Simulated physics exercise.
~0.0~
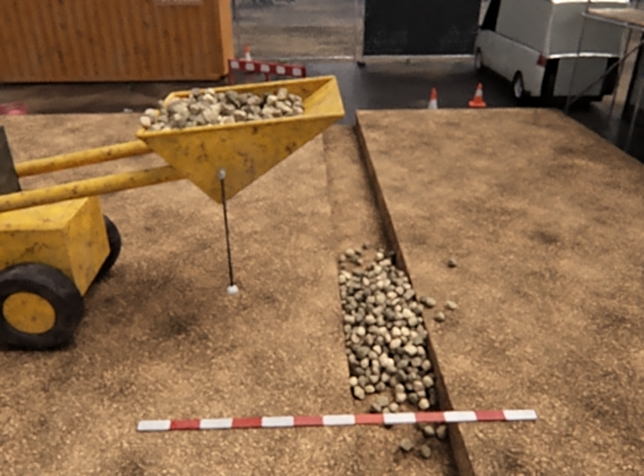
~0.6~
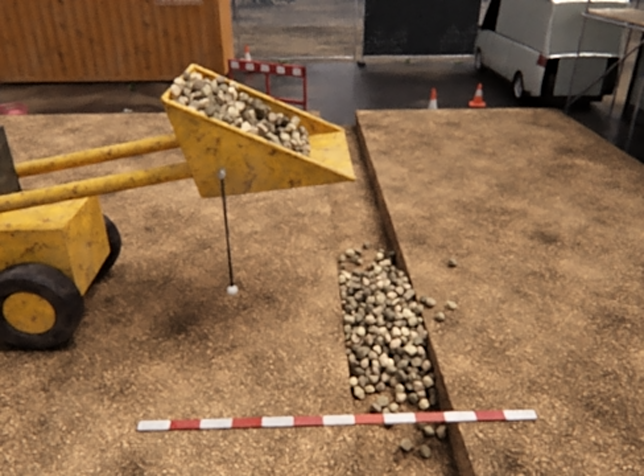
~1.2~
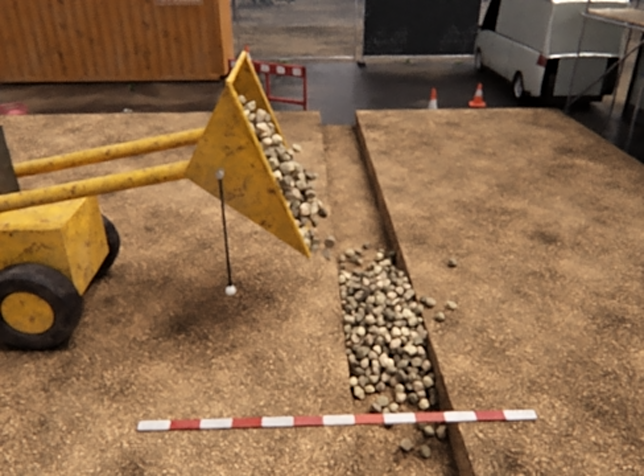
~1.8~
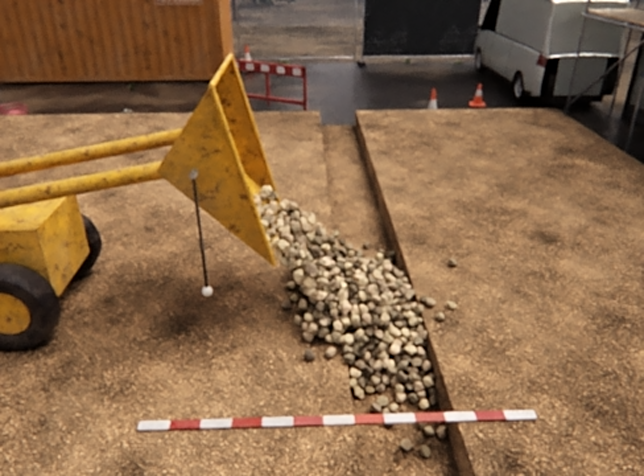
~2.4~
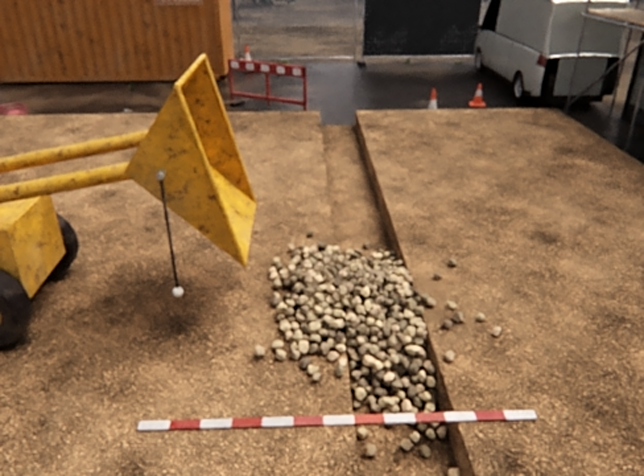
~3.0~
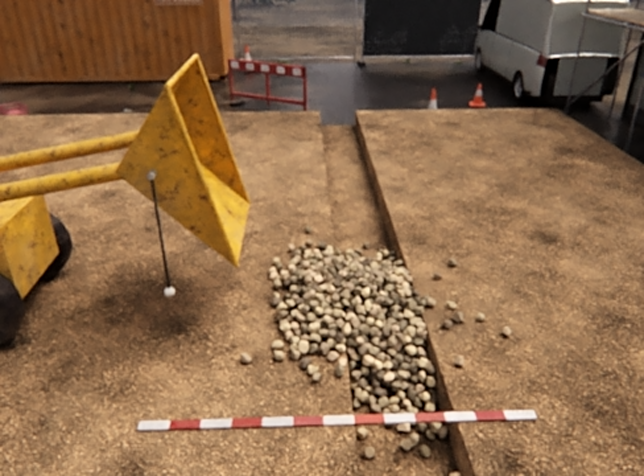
A yellow loader tips its stones onto the pile at the trench and backs away left.
